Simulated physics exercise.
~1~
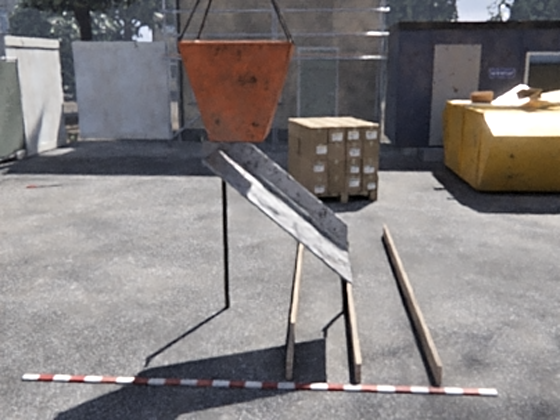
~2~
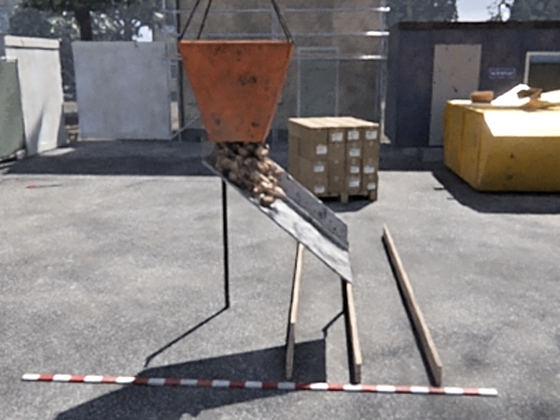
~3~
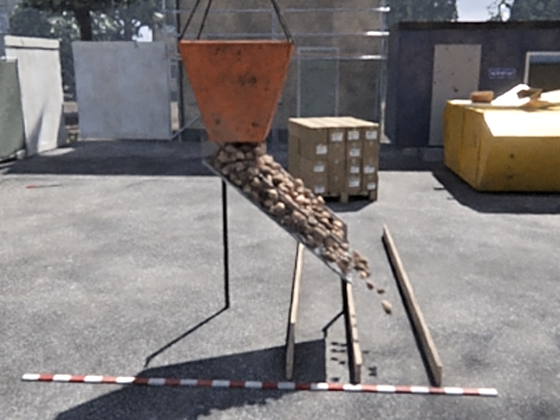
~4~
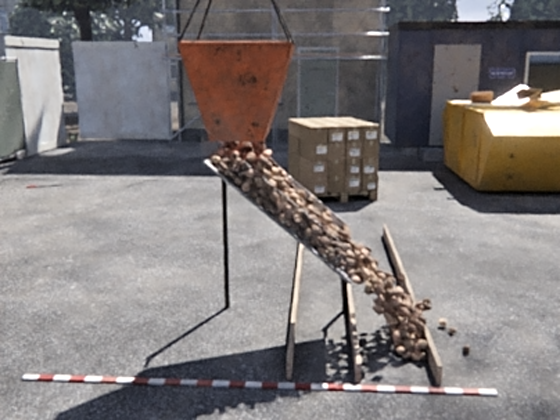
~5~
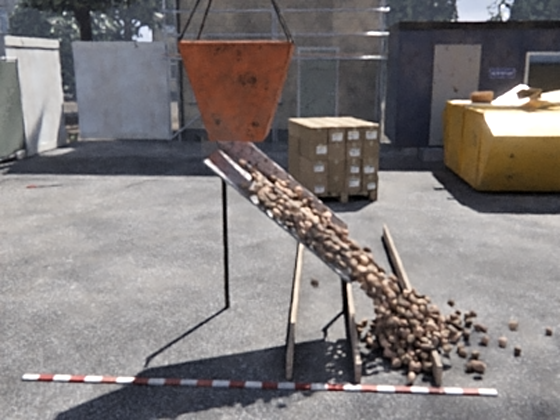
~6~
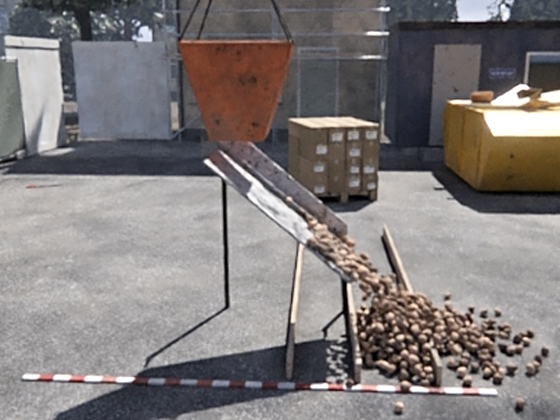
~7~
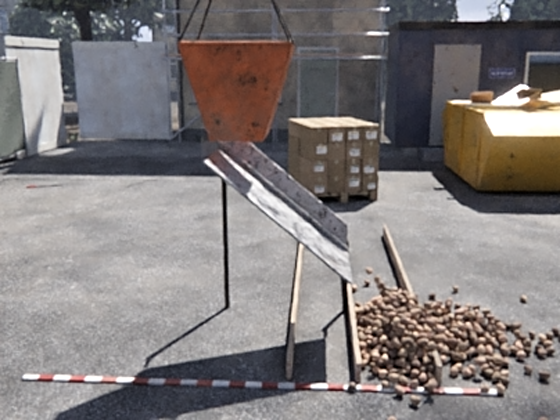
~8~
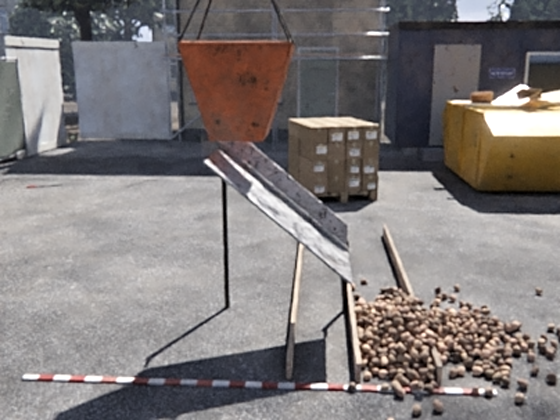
Brown cobbles drop from an orange skip hanging above a sloping steel chute, slide down it to the right and tumble onto the paved yard. They heap up mostly in the right bay between the planks, with some spilling past the rightmost plank, leaving the chute empty.
